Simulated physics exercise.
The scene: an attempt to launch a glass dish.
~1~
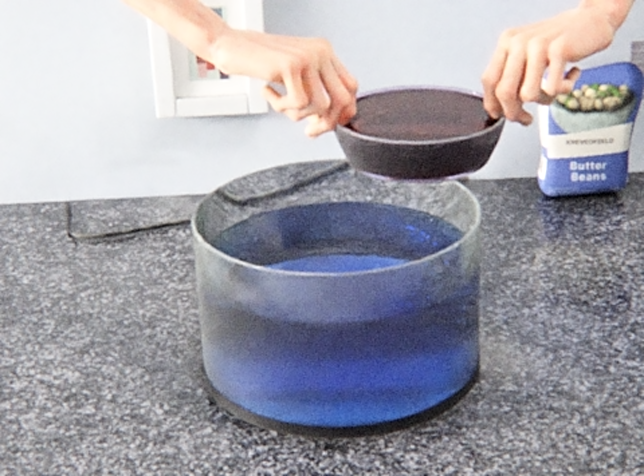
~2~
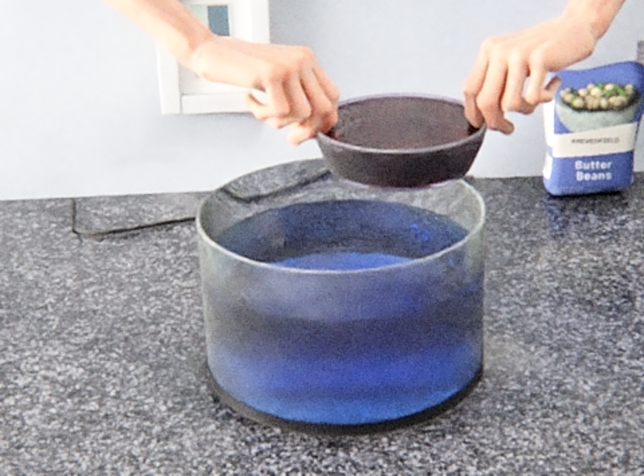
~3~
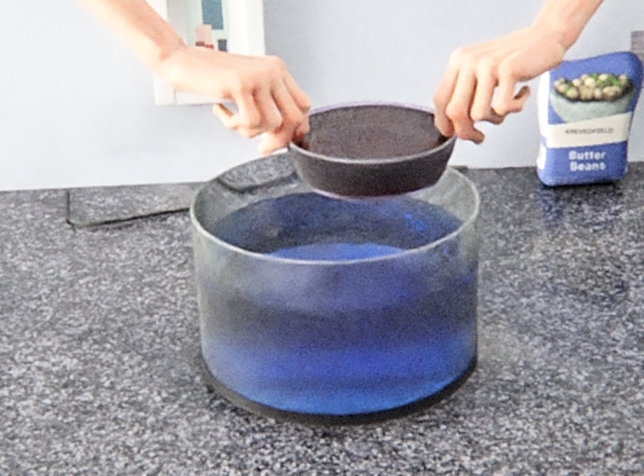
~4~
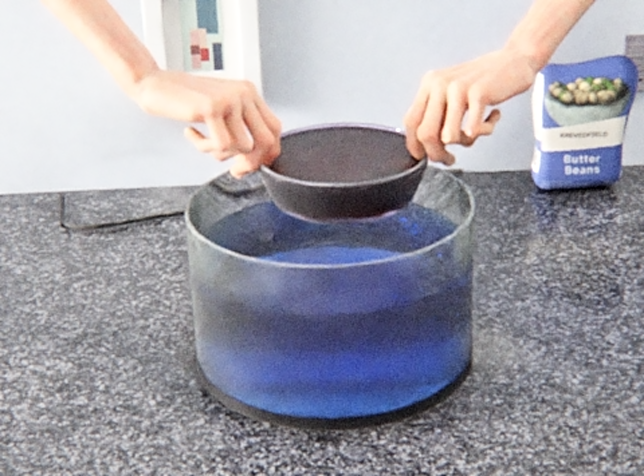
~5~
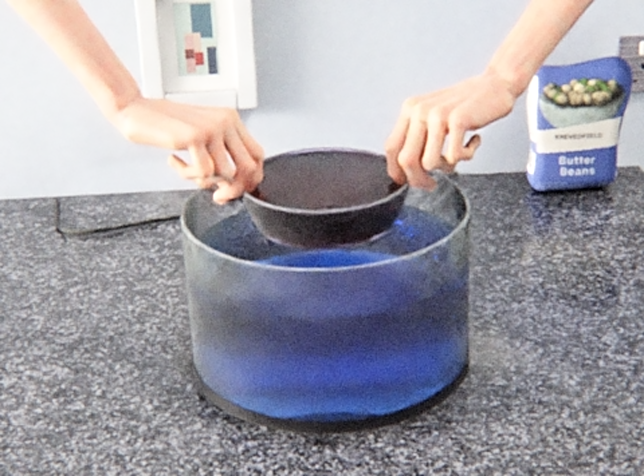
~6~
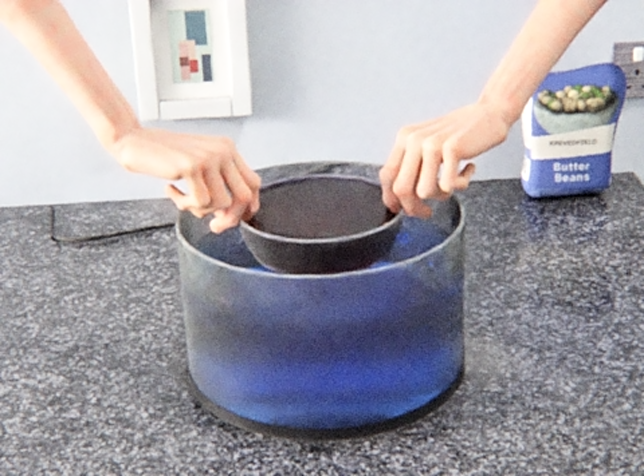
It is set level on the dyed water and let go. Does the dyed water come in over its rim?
Once free, it sinks.
Soon after, the dish dips into the dyed water.
Later, dyed water pours in over its rim.
In the end, the dish lies on the bottom.
